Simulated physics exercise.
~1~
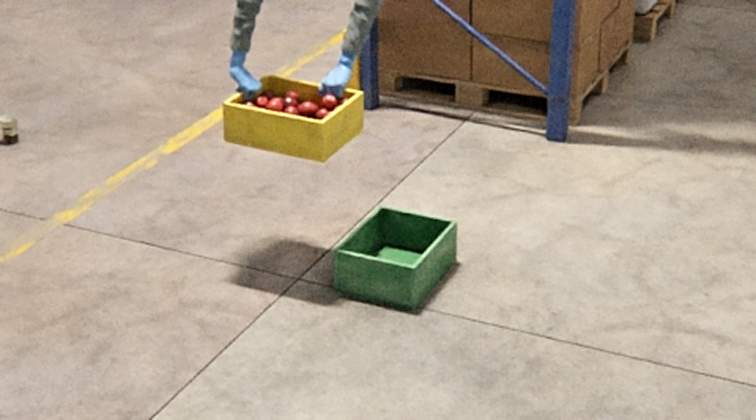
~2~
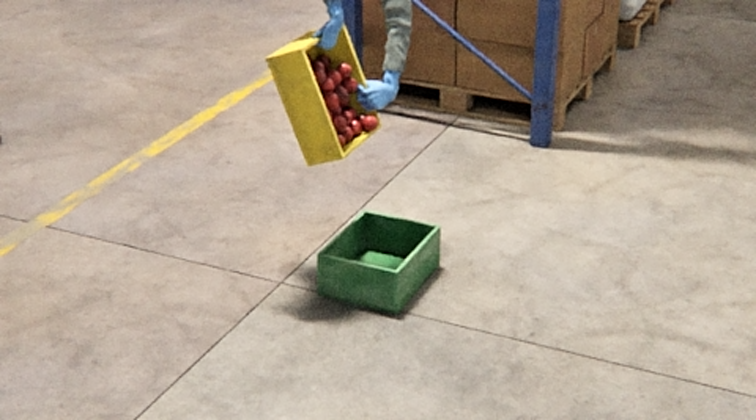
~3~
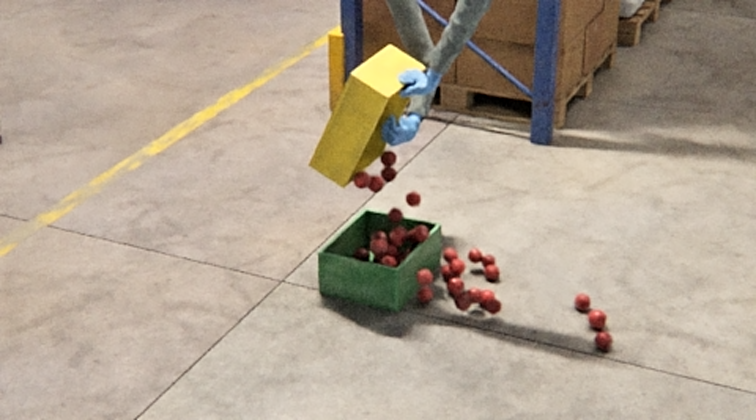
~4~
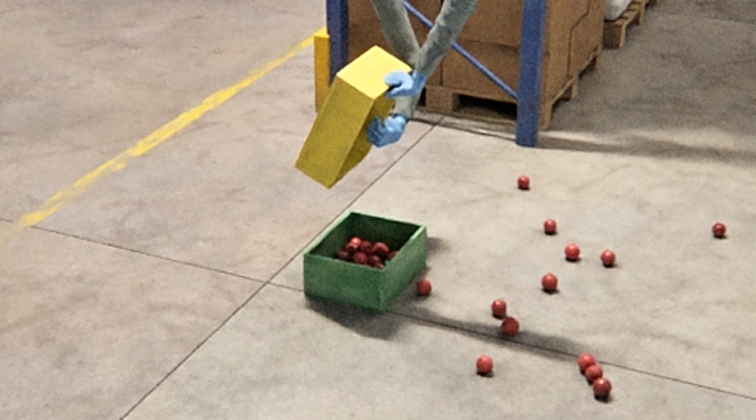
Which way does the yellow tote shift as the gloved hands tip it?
The yellow tote moves to the right as the hands tip it over the green box.
